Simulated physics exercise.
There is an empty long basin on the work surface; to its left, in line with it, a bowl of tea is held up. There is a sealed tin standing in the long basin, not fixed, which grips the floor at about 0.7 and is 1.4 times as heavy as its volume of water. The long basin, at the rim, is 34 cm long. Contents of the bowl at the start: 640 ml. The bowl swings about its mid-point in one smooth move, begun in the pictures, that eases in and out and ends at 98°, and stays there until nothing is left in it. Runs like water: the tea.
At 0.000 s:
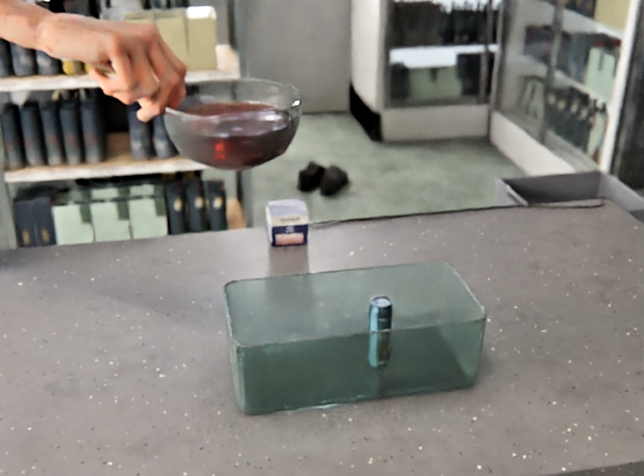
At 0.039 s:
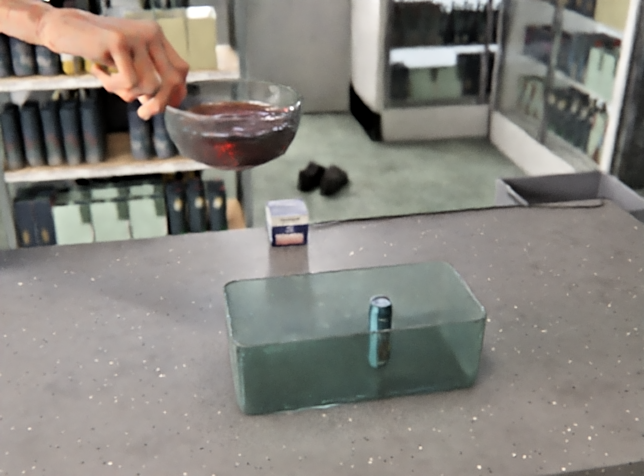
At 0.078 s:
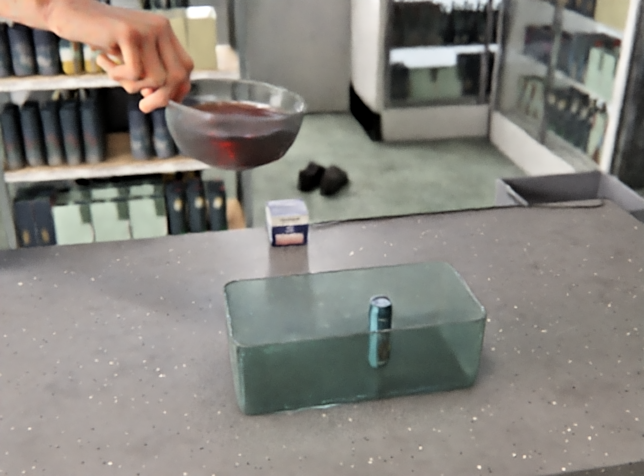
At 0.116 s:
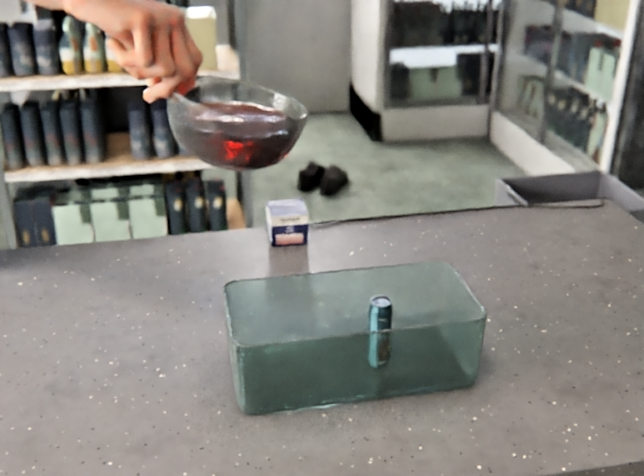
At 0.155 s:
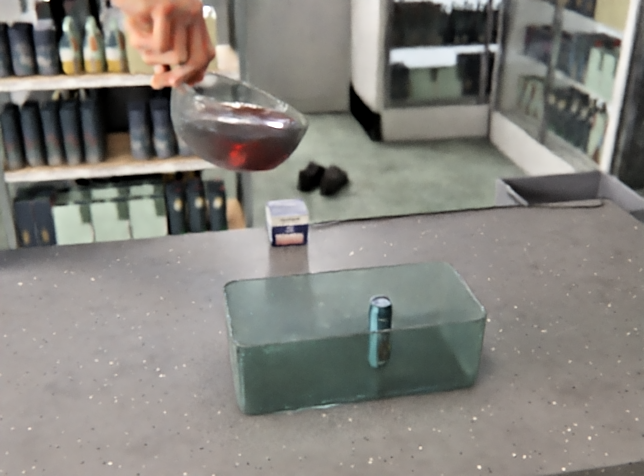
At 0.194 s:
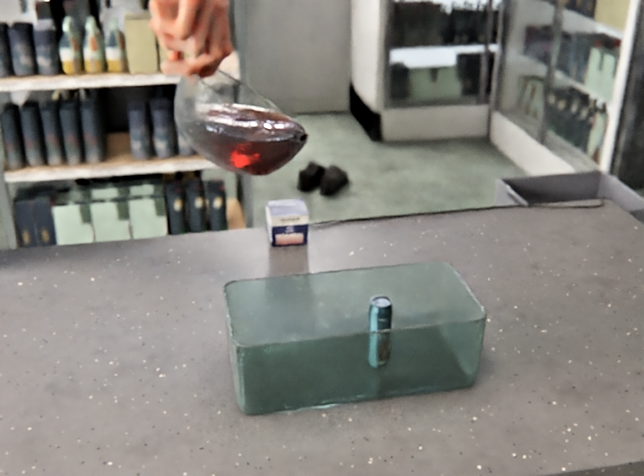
A hand holding up a clear bowl of dark reddish liquid, tilting it rightward beside a long glass basin on a speckled counter.
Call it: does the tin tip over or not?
It tips over.
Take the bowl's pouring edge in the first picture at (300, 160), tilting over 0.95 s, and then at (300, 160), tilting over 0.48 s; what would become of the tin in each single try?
First it stays on its base; then it stays on its base.
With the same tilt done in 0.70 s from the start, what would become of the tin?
With that tilt, the tin stays on its base.
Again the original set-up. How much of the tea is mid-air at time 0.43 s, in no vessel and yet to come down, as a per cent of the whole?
Roughly 80 percent.
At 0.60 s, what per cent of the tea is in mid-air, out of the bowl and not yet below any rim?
Estimate: About 14 in a hundred.
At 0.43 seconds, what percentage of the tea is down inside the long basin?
At that time the basin holds about 4 per cent of the liquid.
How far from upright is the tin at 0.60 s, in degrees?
It sits at roughly 5°.
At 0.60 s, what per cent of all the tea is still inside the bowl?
Roughly 2 per cent.
Then, 0.43 s in, the tilt is 95° and 16 per cent is still to pour; the tin stands where it began.
Then, 0.60 s in, the tilt is 98° and 2 per cent is still to pour; the tin stands 1 cm from where it began.
Then, 0.78 s in, the tilt is 98° and 0 per cent is still to pour; the tin stands 1 cm from where it began.
Then, 0.98 s in, the tilt is 98° and 0 per cent is still to pour; the tin leans 17°.
Finally, the tin lies on its side.
